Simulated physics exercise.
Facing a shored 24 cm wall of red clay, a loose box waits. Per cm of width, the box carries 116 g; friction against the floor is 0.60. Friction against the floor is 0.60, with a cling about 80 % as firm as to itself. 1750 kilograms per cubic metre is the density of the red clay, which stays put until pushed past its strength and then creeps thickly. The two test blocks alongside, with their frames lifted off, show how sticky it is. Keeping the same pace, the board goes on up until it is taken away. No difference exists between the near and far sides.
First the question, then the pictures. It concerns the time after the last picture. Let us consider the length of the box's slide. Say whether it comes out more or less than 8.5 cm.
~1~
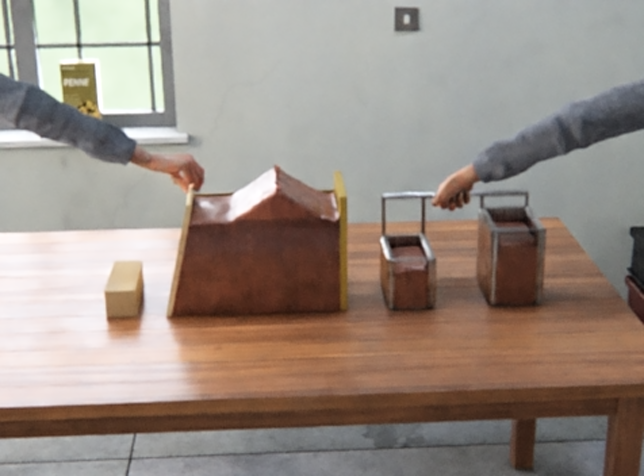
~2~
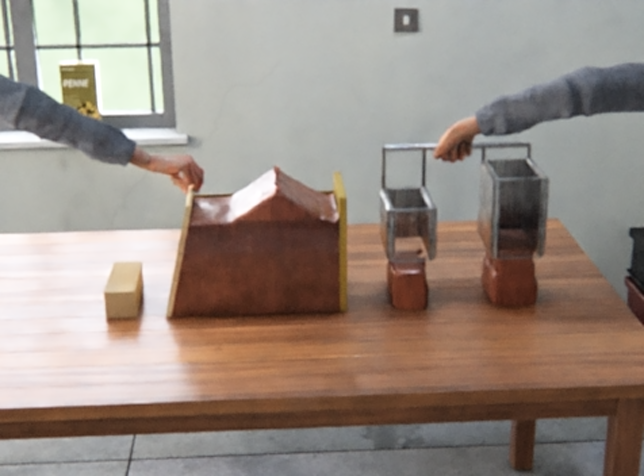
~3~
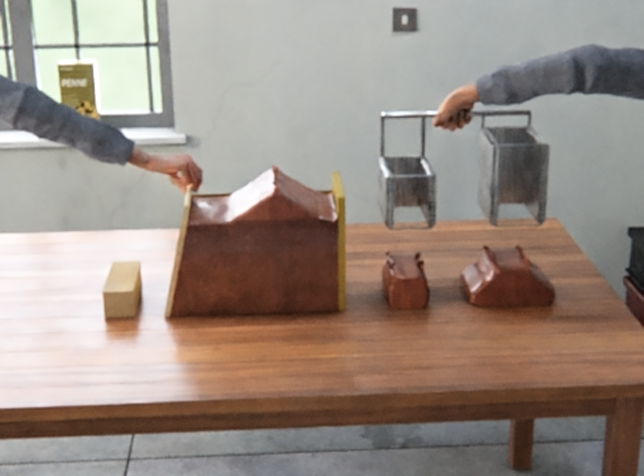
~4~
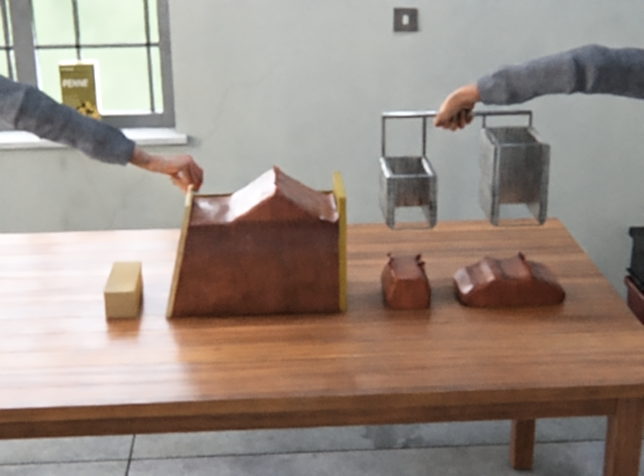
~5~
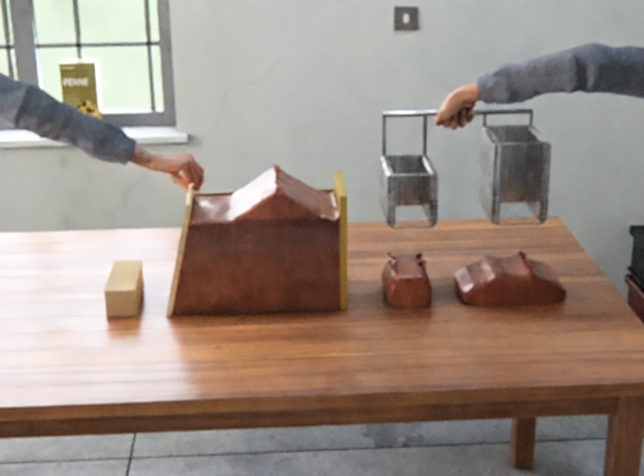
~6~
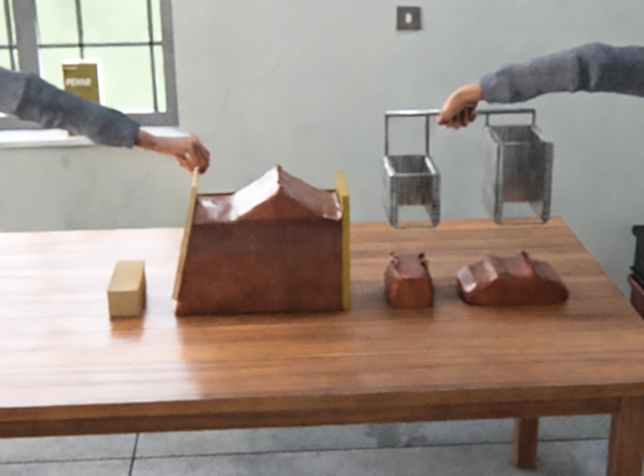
It comes out more.
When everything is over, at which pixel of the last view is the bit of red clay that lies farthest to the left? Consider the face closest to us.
You'll find it somewhere near (91, 295) on the near face.
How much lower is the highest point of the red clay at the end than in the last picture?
The gap comes to roughly 7.0 centimetres.
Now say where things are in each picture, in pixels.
Top of the board at (189, 222), not yet moved; crest of the red clay at (278, 194); block heights 10 cm, 16 cm (left to right), in the first picture.
Top of the board at (189, 223), not yet moved; crest of the red clay at (278, 195); block heights 10.0 cm, 15 cm (left to right), in the second picture.
Top of the board at (187, 222), not yet moved; crest of the red clay at (276, 194); block heights 8.9 cm, 9.7 cm (left to right), in the third picture.
Top of the board at (188, 222), not yet moved; crest of the red clay at (277, 194); block heights 8.6 cm, 7.7 cm (left to right), in the fourth picture.
Top of the board at (189, 221), not yet moved; crest of the red clay at (278, 193); block heights 8.5 cm, 7.6 cm (left to right), in the fifth picture.
Top of the board at (195, 203), moved 4.4 cm; crest of the red clay at (280, 193); block heights 8.5 cm, 7.6 cm (left to right), in the sixth picture.
Last picture + 0.19 s, the box has not moved.
Last picture + 0.41 s, the box has been pushed 2.6 cm.
Last picture + 0.62 s, the box has been pushed 9.0 cm.
Last picture + 0.84 s, the box has been pushed 11 cm.
Last picture + 0.88 s, the box has been pushed 11 cm.
